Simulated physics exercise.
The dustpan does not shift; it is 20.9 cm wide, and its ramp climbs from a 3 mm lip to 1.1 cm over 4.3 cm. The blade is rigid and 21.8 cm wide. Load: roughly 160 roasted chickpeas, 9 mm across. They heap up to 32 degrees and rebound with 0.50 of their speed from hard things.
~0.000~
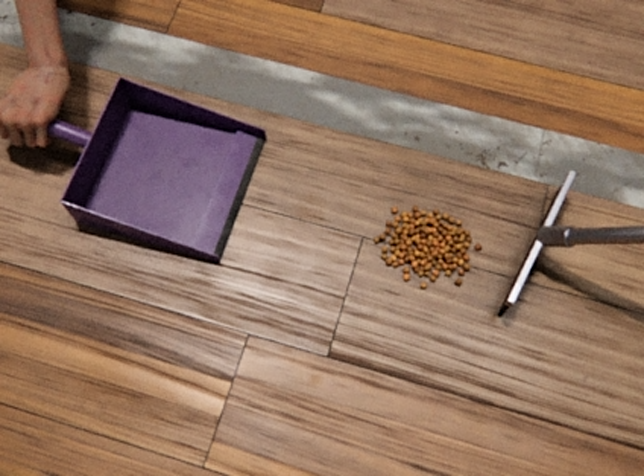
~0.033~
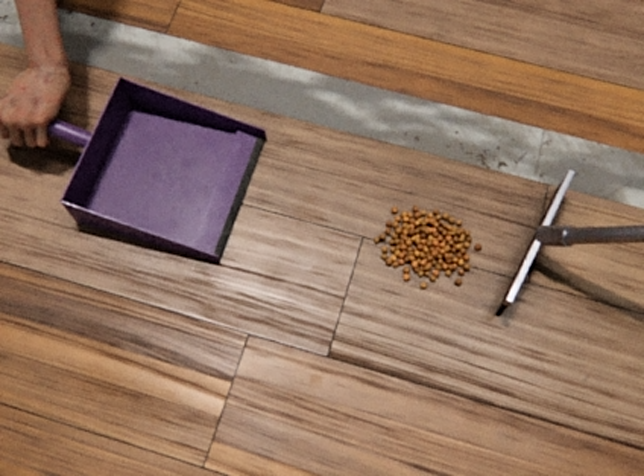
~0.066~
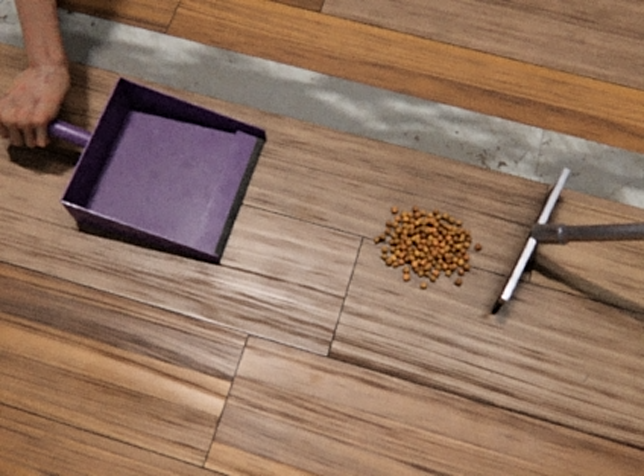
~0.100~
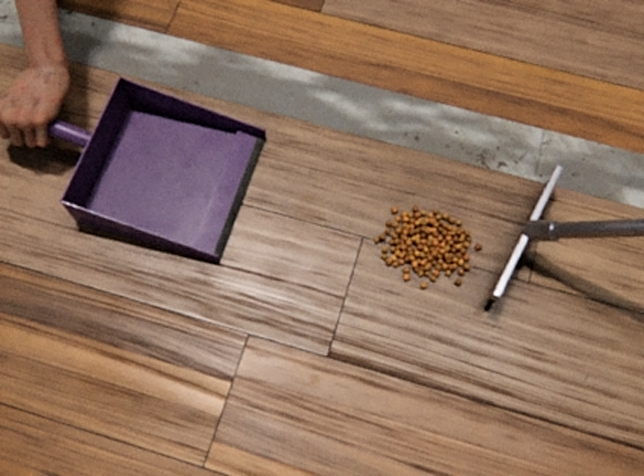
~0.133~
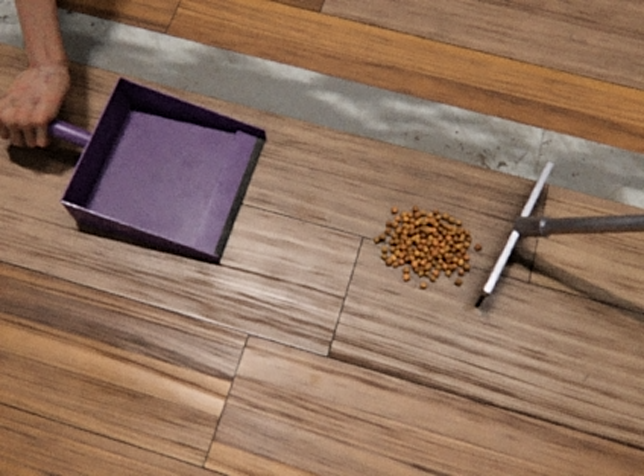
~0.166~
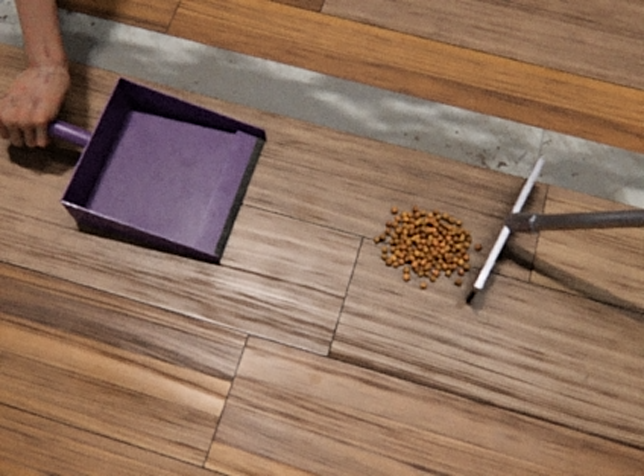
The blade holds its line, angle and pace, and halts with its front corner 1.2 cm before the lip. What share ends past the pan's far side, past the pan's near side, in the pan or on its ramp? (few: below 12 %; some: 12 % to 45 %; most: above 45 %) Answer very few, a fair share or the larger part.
Far side a fair share, near side very few, pan a fair share.
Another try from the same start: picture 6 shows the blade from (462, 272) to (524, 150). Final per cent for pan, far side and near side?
Pan 5, far 45, near 0.
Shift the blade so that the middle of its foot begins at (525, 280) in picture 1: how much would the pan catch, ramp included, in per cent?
Some 25 per cent.
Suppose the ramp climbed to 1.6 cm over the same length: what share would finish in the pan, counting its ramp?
In that case some 25 per cent.
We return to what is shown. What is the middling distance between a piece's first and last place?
Some 28 cm.
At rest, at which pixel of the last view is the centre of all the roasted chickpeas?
At about (259, 166).
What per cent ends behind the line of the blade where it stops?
Roughly 20 per cent.
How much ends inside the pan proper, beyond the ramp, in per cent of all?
Roughly 5 per cent.
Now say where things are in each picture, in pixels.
Blade from (510, 302) to (570, 177), moved 0.0 cm, 0 of the pieces shifted so far; middle of the pieces at (431, 245); pan at (161, 176), in the first picture.
Blade from (508, 302) to (568, 177), moved 0.2 cm, 0 of the pieces shifted so far; middle of the pieces at (431, 245), in the second picture.
Blade from (503, 300) to (564, 175), moved 0.9 cm, 0 of the pieces shifted so far; middle of the pieces at (431, 245), in the third picture.
Blade from (495, 296) to (556, 172), moved 2.0 cm, 0 of the pieces shifted so far; middle of the pieces at (431, 245), in the fourth picture.
Blade from (486, 292) to (548, 168), moved 3.3 cm, 0 of the pieces shifted so far; middle of the pieces at (431, 245), in the fifth picture.
Blade from (477, 288) to (539, 165), moved 4.6 cm, 0 of the pieces shifted so far; middle of the pieces at (431, 245); pan at (161, 176). The blade's pace is about 0.40 m/s, heading 9 degrees away from the viewer's side, in the sixth picture.
Then, at 0.58 s, middle of the blade 21 cm from the lip; 0 % over the lip, far side 5 %, near side 0 %.
After 0.85 s, middle of the blade 11 cm from the lip; 0 % over the lip, far side 10 %, near side 0 %.
Then, at 1.23 s, middle of the blade 4 cm from the lip; 30 % over the lip, far side 20 %, near side 0 %.
In the end, at 1.8 s, far side 20 %, near side 0 %, pan 30 %, in front of the lip or behind the blade 50 %.
